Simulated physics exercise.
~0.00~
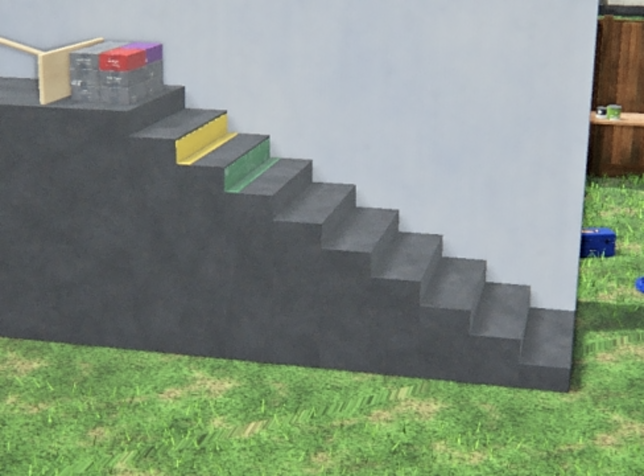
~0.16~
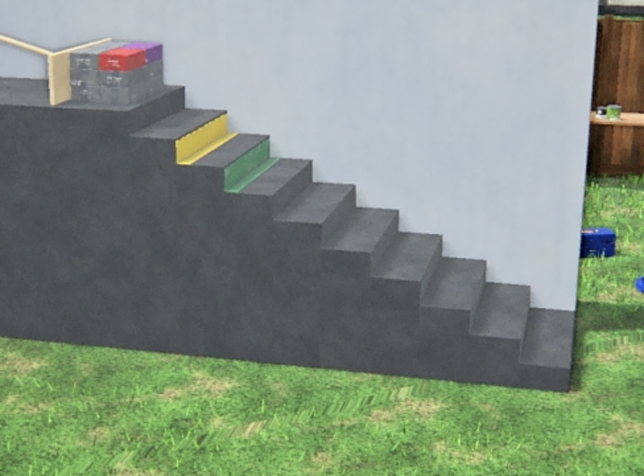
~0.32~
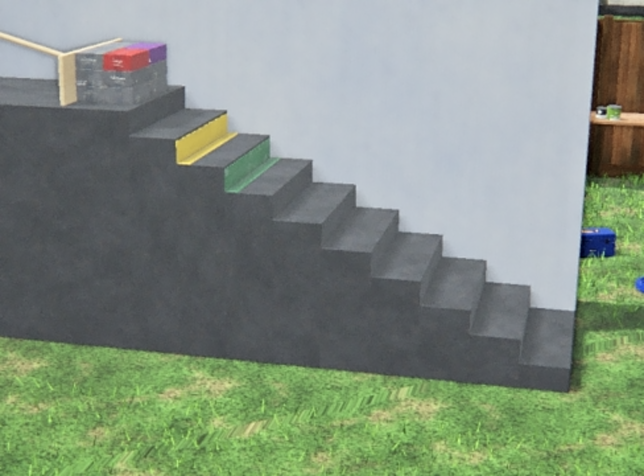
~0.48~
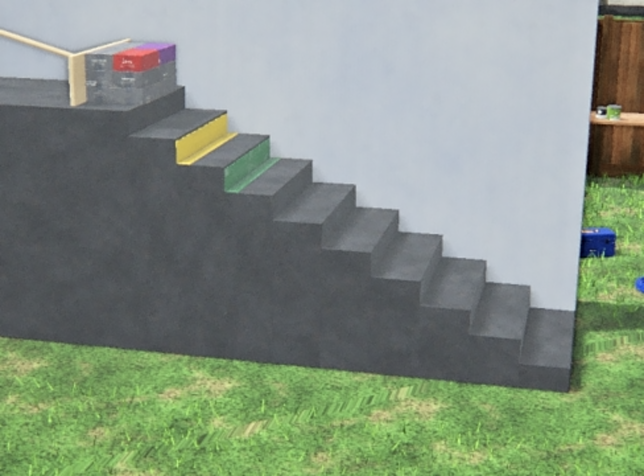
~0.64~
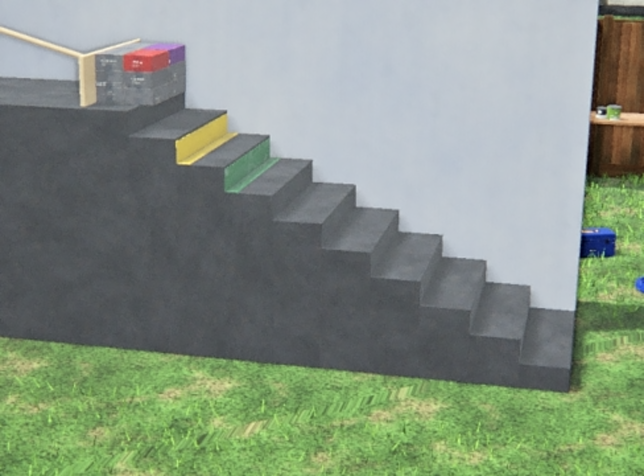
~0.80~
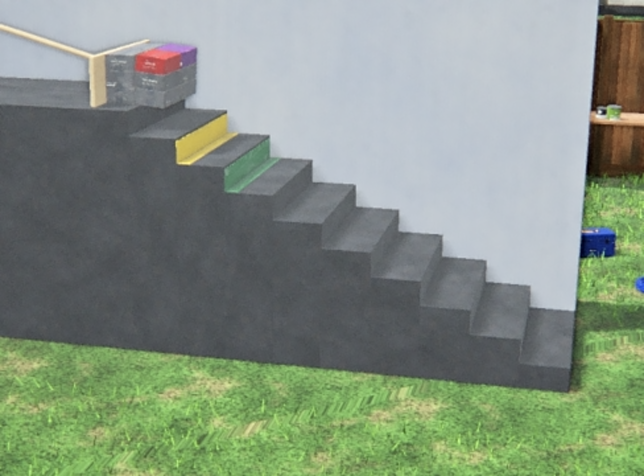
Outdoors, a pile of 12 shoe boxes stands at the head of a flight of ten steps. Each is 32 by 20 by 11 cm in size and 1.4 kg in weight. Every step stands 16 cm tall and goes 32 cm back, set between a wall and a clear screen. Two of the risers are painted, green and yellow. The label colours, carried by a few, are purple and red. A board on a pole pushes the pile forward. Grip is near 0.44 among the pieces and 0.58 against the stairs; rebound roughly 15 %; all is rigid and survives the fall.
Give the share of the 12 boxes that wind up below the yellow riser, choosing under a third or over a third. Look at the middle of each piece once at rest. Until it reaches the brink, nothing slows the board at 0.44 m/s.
I would say more than a third of them.
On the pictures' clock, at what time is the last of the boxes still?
2.0 s, give or take.
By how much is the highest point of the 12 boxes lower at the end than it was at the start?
About 18 cm.
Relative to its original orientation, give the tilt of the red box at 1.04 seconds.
Near 25 degrees from where it started.
By 1.04 s, none of the 12 boxes below the yellow riser, 12 disturbed; purple box tilted 28°, 18 cm lower; red box tilted 26°, 18 cm lower.
By 1.50 s, 4 of the 12 boxes below the yellow riser; red box upside down; purple box on its side.
When it is over (2.4 s), 7 of the 12 boxes below the yellow riser; red box upside down; purple box 86 cm lower. That is 58 per cent. In pixels of the last frame, middles, red box near (275, 175), purple box near (326, 190).
